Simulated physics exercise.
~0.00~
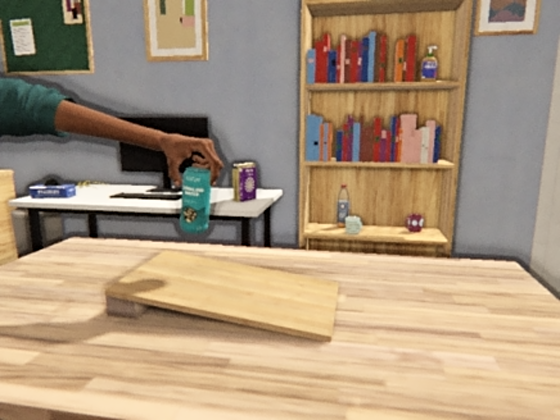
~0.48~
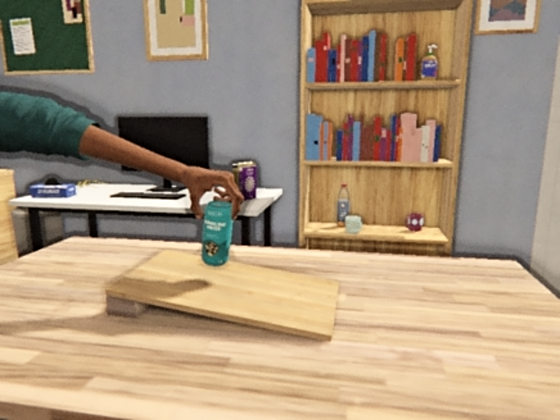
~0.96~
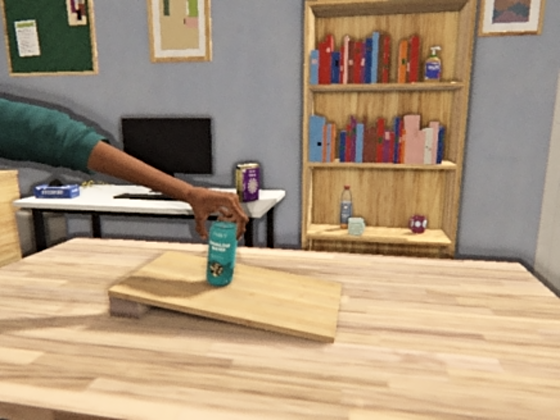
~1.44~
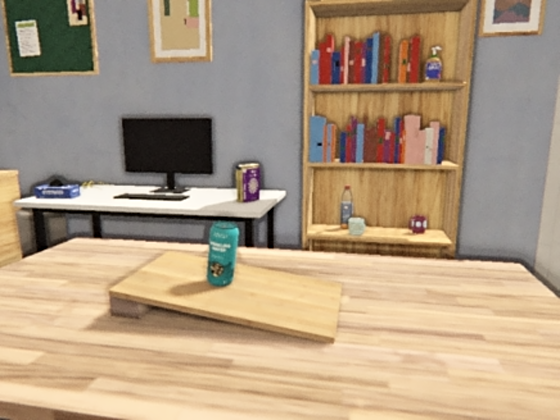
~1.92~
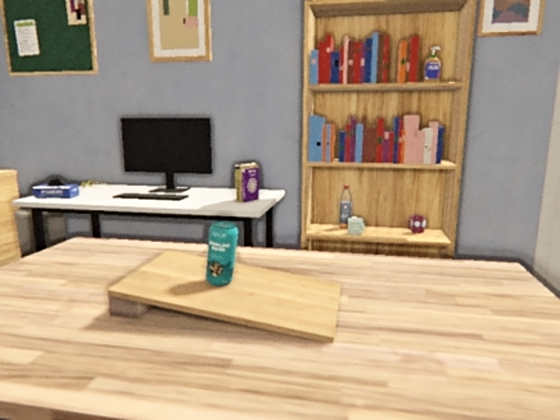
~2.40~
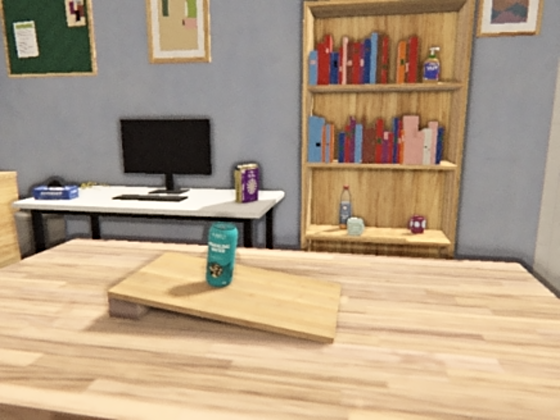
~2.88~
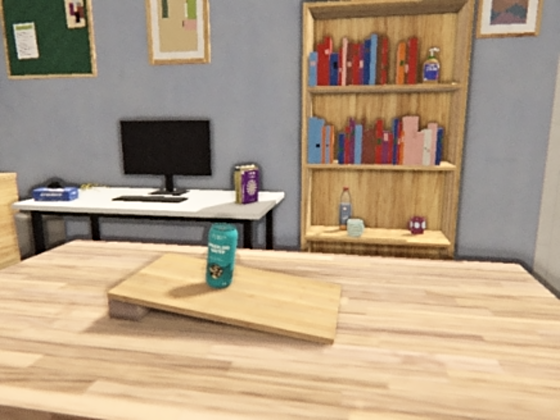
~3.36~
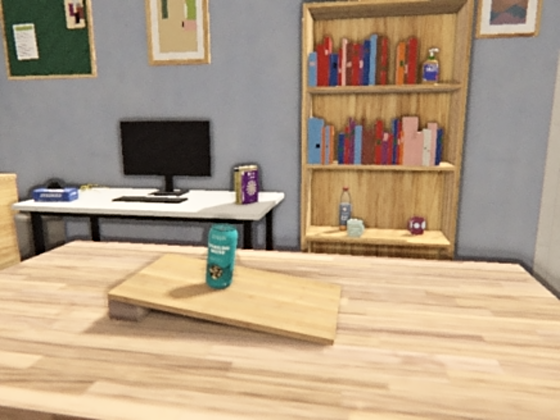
A turquoise can is lowered by a hand onto a tilted board and stays upright.
